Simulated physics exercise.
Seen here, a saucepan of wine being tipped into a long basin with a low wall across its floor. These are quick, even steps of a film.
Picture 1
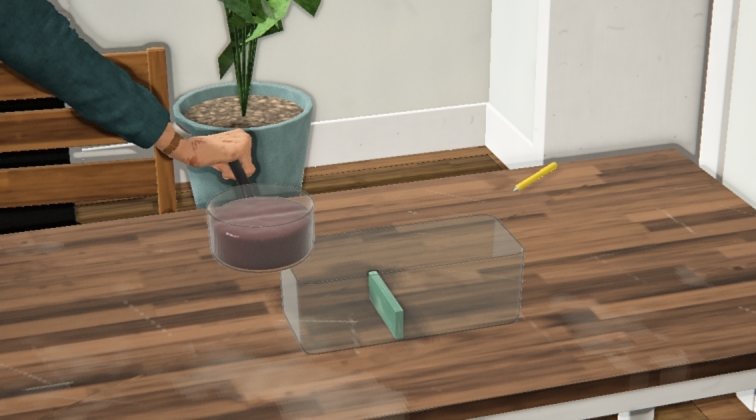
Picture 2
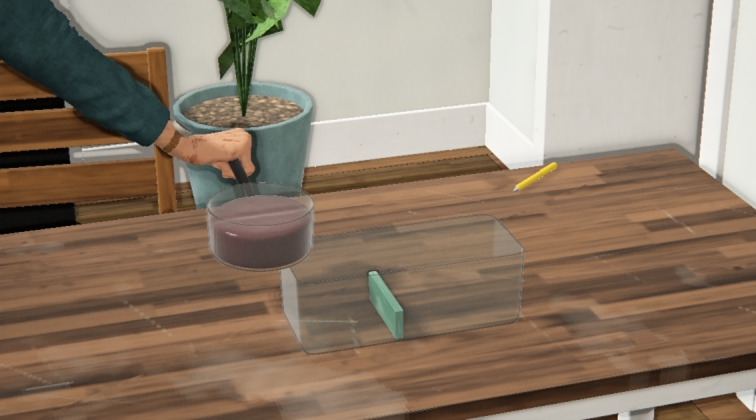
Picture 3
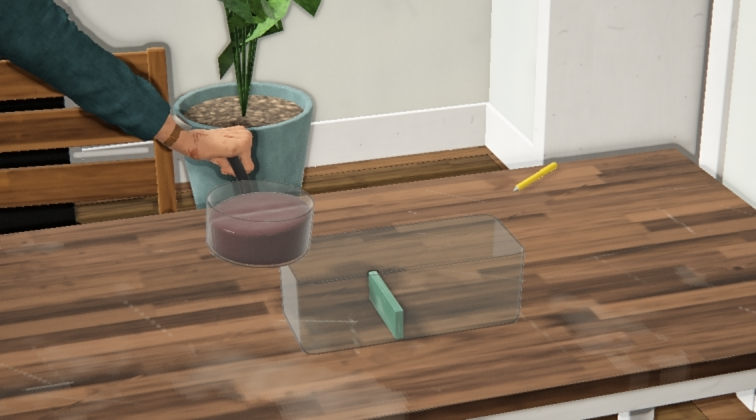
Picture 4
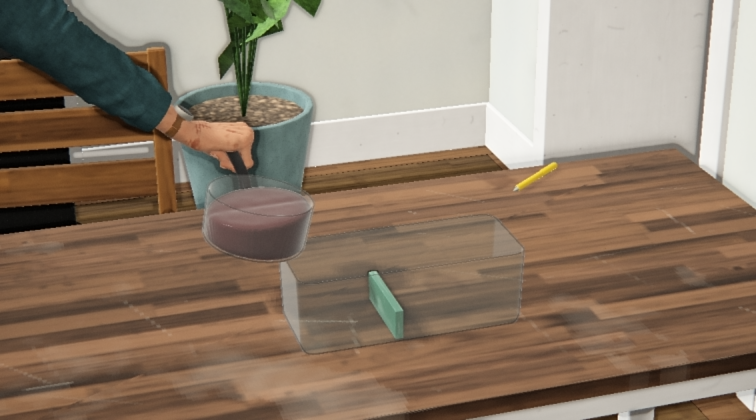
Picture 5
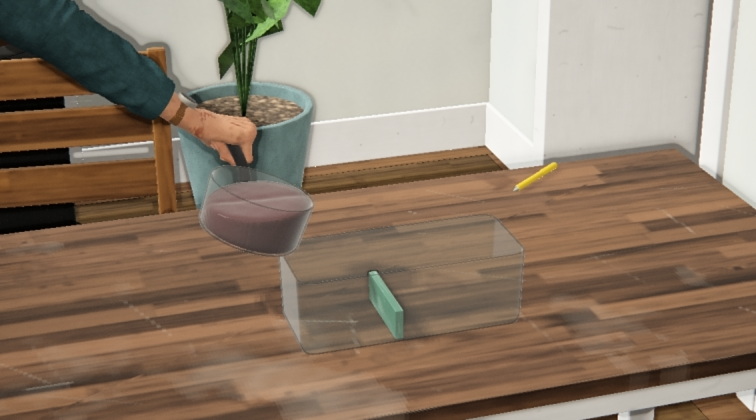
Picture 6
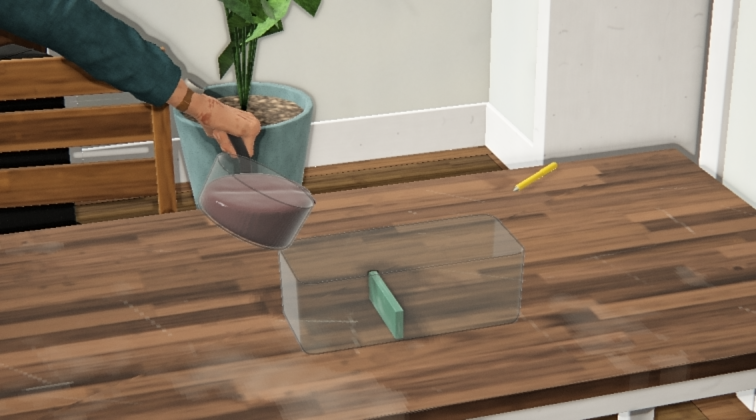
A clear saucepan of wine, gripped by a hand from the upper left, starts out level above a wooden table, beside a long transparent basin with a low green wall inside. The hand then tilts it steadily toward the right, and the wine shifts toward the lowered rim.
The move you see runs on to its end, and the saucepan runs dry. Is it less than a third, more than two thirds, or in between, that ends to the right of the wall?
The share right of the wall is from a third to two thirds.
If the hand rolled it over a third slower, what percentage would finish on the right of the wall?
Some 50 per cent.
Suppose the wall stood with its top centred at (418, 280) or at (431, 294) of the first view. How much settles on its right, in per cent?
Roughly 5 per cent, and 20 per cent.
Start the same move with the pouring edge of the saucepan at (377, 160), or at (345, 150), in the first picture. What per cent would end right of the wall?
About 85 and 80 per cent.
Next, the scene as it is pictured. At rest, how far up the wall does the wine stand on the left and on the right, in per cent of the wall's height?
Left about 40, right about 40.
A moment on, the saucepan is tipped on its side and 46 per cent is still to pour, 9 is left of the wall and 0 right of it.
Next, the saucepan is tipped on its side and 8 per cent is still to pour, 22 is left of the wall and 56 right of it.
Then the saucepan is tipped on its side and 3 per cent is still to pour, 32 is left of the wall and 56 right of it.
Later the saucepan is tipped on its side and 1 per cent is still to pour, 39 is left of the wall and 57 right of it.
At rest 40 per cent lies left of the wall, 58 right of it and 2 outside.
